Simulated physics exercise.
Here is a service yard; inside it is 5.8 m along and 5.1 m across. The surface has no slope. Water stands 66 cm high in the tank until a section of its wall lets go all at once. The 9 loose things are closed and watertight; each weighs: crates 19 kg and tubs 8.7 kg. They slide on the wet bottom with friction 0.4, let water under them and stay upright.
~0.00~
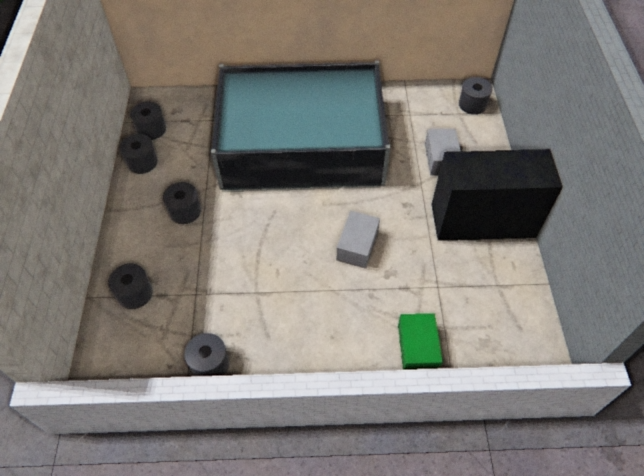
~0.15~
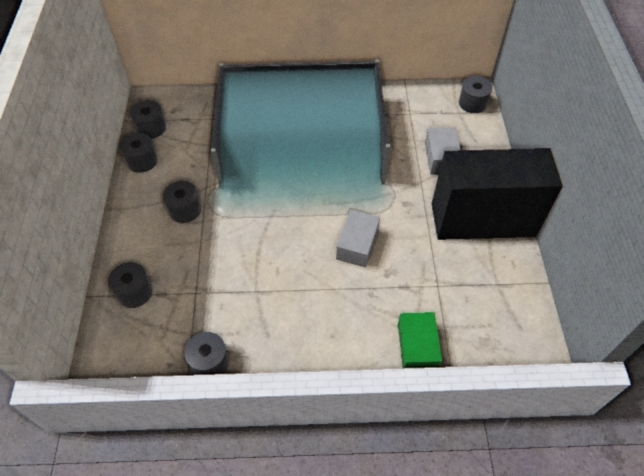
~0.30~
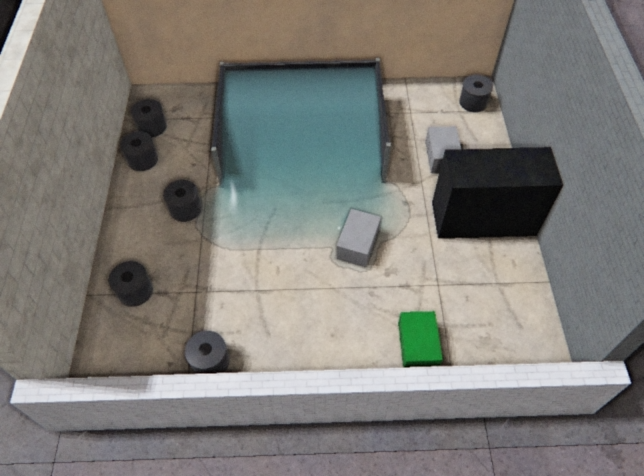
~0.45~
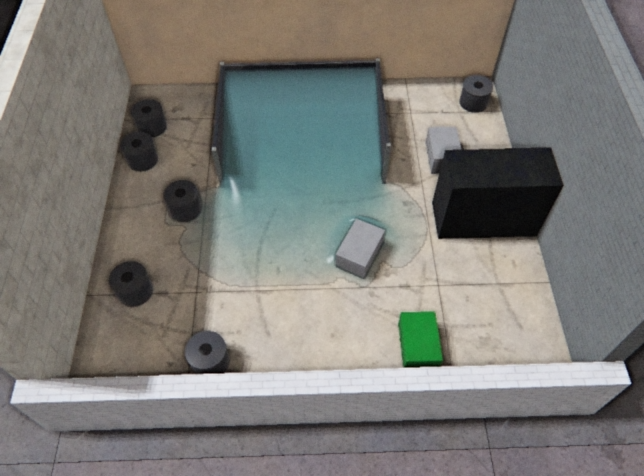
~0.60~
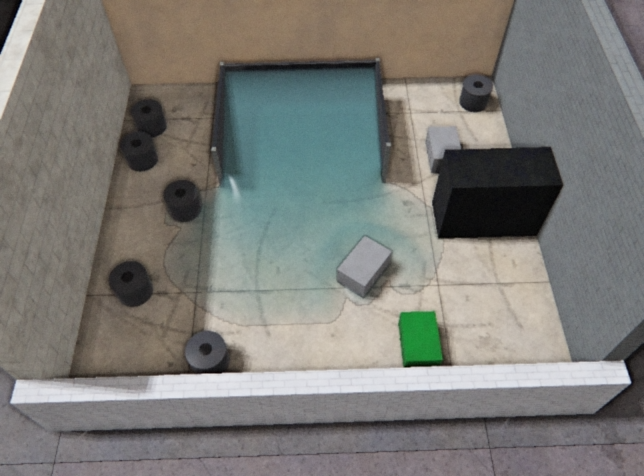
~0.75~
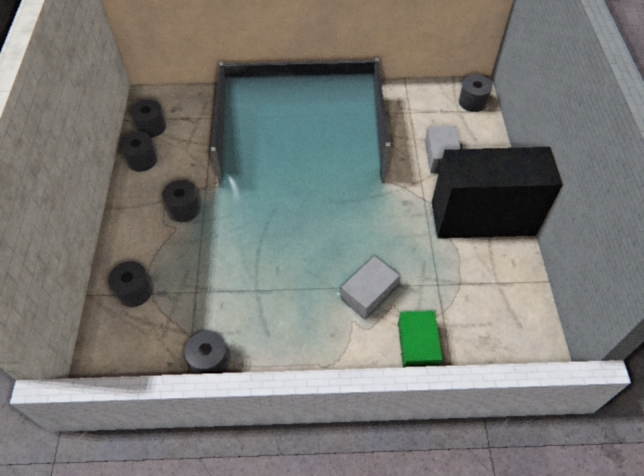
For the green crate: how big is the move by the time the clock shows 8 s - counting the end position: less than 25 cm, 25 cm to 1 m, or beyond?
The green crate gets carried off.
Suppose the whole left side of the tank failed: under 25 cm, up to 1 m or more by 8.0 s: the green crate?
Then the green crate ends far away.
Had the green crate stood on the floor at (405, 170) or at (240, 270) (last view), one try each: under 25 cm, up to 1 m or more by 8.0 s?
In turn: It barely shifts; it travels far.
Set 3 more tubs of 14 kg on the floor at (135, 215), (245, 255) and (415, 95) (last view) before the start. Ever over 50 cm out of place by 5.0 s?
In turn: Past it, over, less.
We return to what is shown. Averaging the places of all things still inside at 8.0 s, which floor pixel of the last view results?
At about (279, 151).
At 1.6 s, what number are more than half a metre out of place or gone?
I count 1.
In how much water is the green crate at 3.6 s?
About 27 cm.
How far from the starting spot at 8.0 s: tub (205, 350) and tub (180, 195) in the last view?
In that order: 400 cm, 80 cm.
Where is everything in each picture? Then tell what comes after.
The green crate at (421, 338), on the bottom; 3.6 m2 under water; 0 of 9 have shifted, in the first picture.
The green crate at (421, 337), on the bottom; 4.8 m2 under water; 0 of 9 have shifted, in the second picture.
The green crate at (421, 335) rests on the ground; 6.2 m2 under water; 0 of 9 have shifted, in the third picture.
The green crate at (421, 336) rests on the ground; water covers 7.7 m2; 1 of 9 have shifted, in the fourth picture.
The green crate at (421, 335) rests on the ground; water covers 9.5 m2; 1 of 9 have shifted, in the fifth picture.
The green crate at (421, 335) rests on the ground; 11.3 m2 under water; 1 of 9 have shifted, in the sixth picture.
After 1.6 s the green crate is near (440, 350), 0.3 m from its start, aground; 2 afloat.
After 3.6 s the green crate is near (523, 236), 1.8 m from its start, afloat; 4 afloat.
After 5.6 s the green crate is near (363, 249), 1.3 m from its start, afloat; 7 afloat.
After 8.0 s the green crate is near (173, 218), 3.4 m from its start, afloat; 7 afloat.
